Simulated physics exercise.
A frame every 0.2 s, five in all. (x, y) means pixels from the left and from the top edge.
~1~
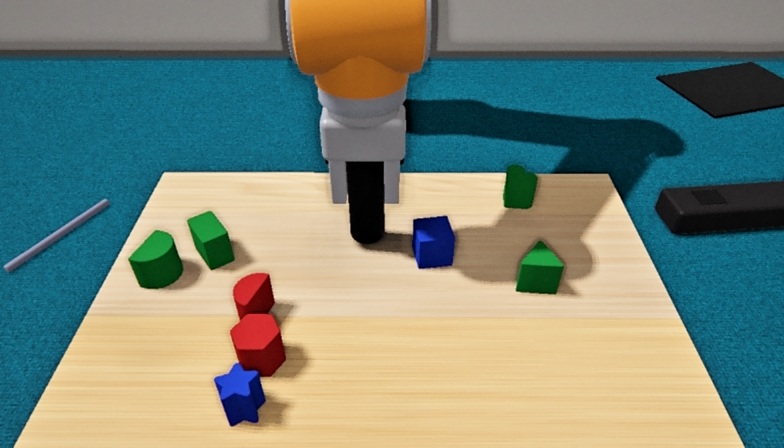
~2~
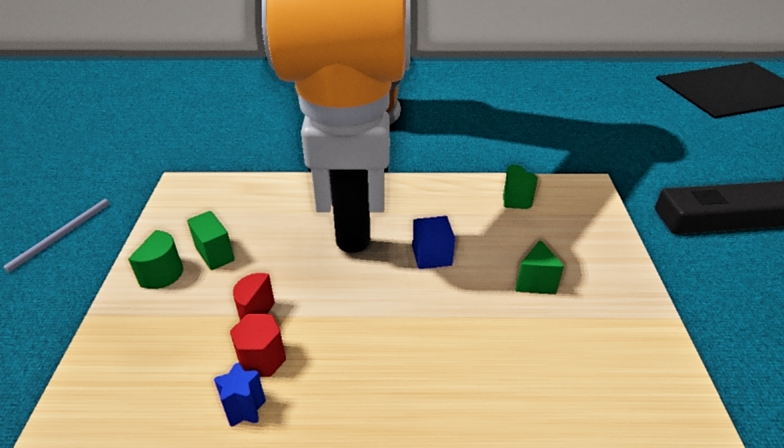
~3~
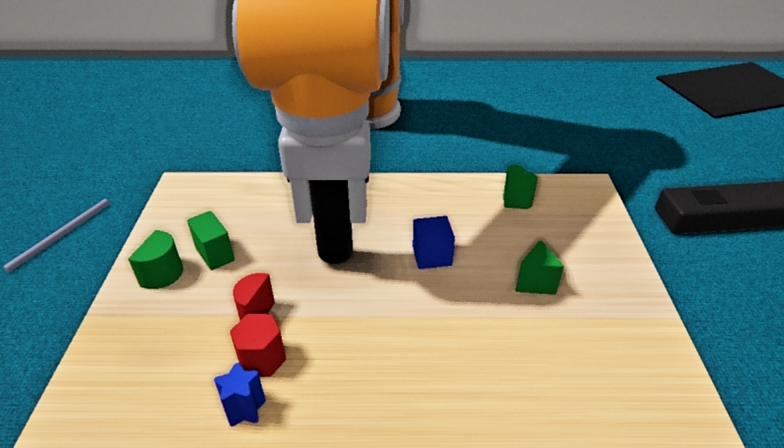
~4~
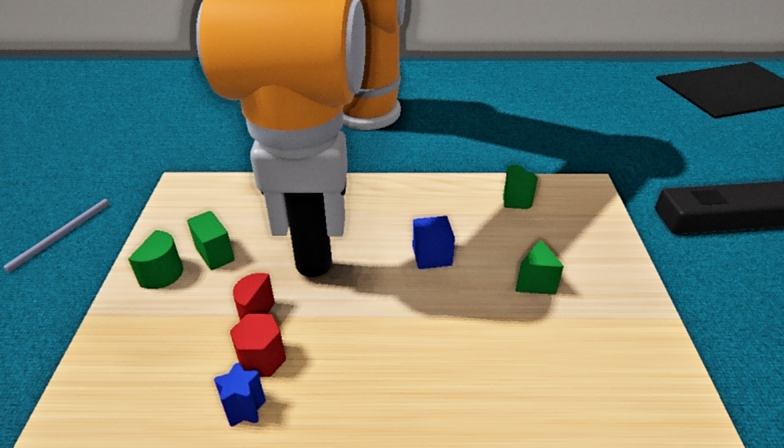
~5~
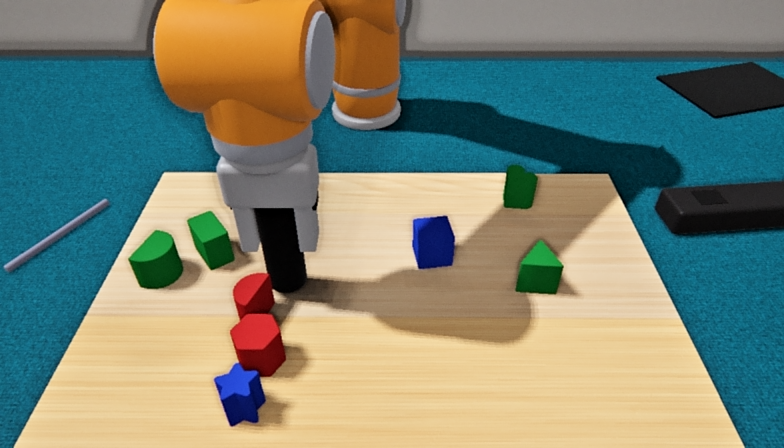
An orange and grey robot arm moved its black bar left and toward the viewer across a wooden board, ending close beside the red half-round block, while the red, green and blue blocks stayed still.
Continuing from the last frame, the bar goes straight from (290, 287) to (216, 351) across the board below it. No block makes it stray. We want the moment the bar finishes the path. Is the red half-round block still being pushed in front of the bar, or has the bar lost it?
It is driven along in front.
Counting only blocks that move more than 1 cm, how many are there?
Total moved: One.
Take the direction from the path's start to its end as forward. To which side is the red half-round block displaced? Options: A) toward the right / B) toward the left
A
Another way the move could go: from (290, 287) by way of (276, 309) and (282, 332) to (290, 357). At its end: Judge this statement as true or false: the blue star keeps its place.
That is false.
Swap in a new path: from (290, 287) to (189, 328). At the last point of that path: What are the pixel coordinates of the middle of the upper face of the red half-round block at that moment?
Its top middle is near (201, 319).
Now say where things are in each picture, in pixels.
In the first picture, tip of the bar at (368, 234), middles of tops, red half-round block at (249, 286), red six-sided block at (255, 330).
In the second picture, bar at (353, 242), nothing pushed.
In the third picture, bar at (336, 253), nothing pushed.
In the fourth picture, bar at (314, 266), nothing pushed.
In the fifth picture, bar at (288, 281), red half-round block at (249, 286), red six-sided block at (255, 330).
The first path, step by step. One third of the way, bar at (265, 301); red half-round block at (222, 305).
Two thirds of the way, bar at (241, 322); red half-round block at (192, 324), turned 20° clockwise.
At the end, bar at (214, 345); red half-round block at (159, 339), turned 45° clockwise; red six-sided block unmoved.
